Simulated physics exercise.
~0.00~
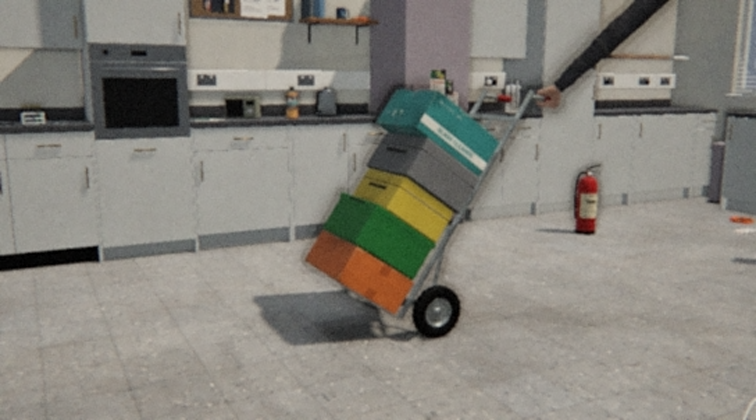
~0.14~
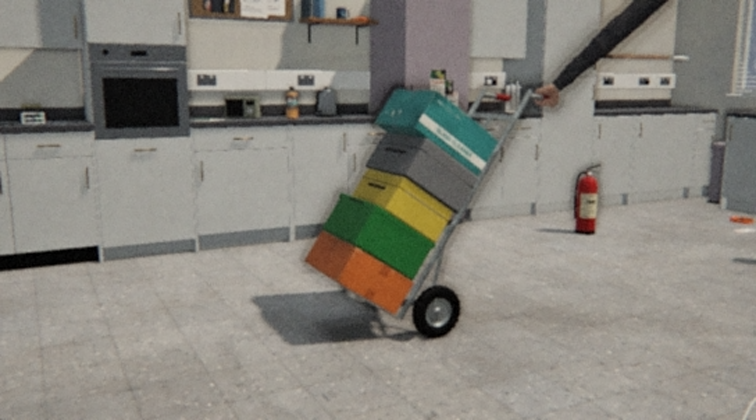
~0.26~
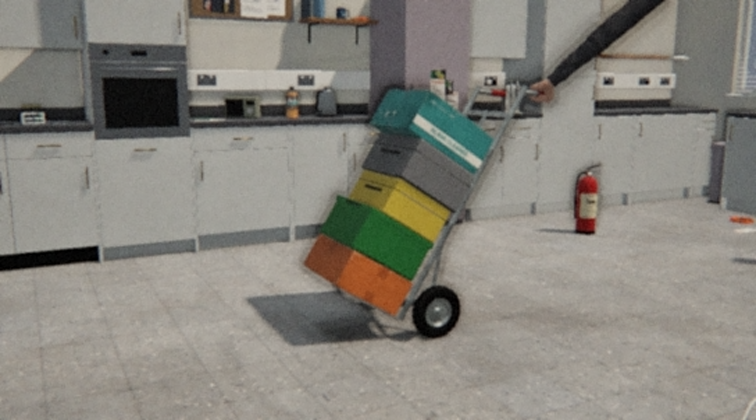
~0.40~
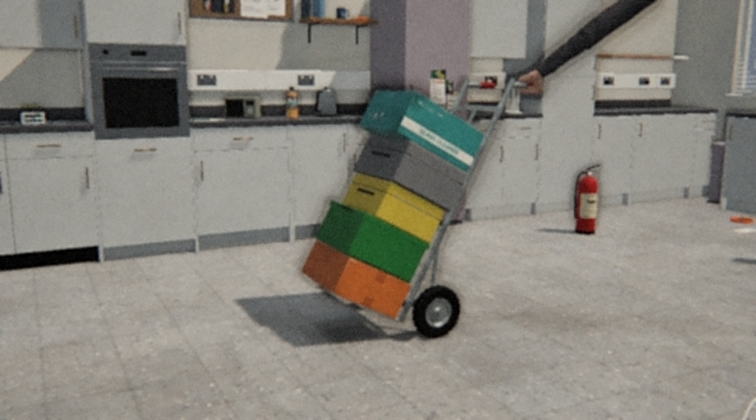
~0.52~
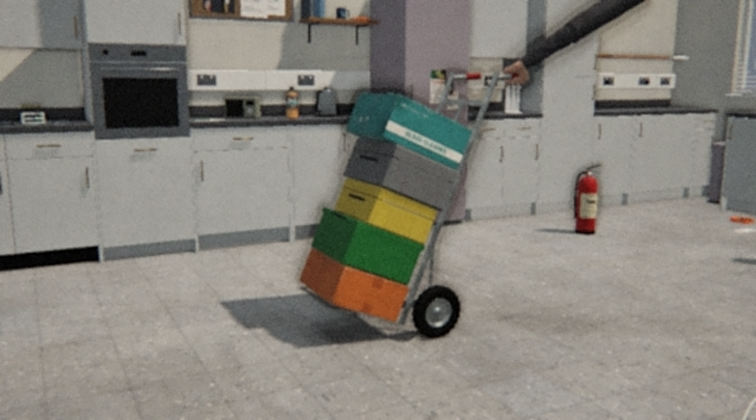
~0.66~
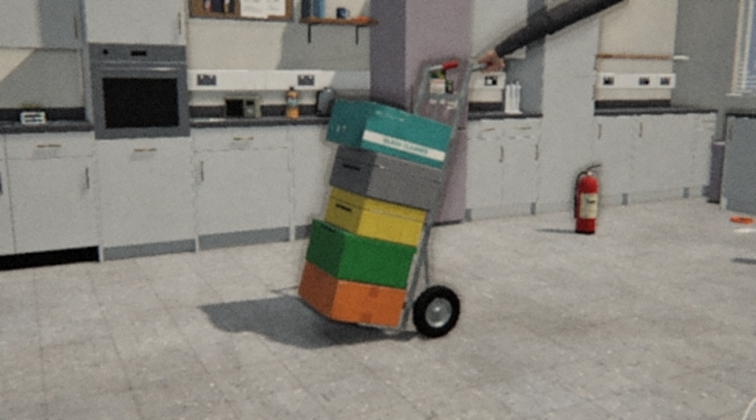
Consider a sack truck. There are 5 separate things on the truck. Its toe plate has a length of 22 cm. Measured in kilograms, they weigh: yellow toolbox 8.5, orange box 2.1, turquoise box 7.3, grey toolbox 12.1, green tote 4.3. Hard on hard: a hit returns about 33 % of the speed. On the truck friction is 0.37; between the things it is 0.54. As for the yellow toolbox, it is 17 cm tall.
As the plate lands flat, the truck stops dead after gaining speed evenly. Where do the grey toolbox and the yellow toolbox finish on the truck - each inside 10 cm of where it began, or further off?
Grey toolbox ends further off; yellow toolbox ends further off.
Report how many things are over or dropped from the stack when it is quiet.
The answer: 5.
After 1.56 s, truck upright; grey toolbox 31° off its base near (276, 201); yellow toolbox 31° off its base near (297, 235); turquoise box 31° off its base.
After 1.96 s, truck upright; yellow toolbox, turquoise box, grey toolbox and green tote now dropped from the stack; orange box on its side.
In the end (3.0 s), dropped from the stack, yellow toolbox, turquoise box, grey toolbox and green tote; toppled on the truck, orange box. At the end, from the last picture's camera, grey toolbox near (41, 341), yellow toolbox near (118, 353).
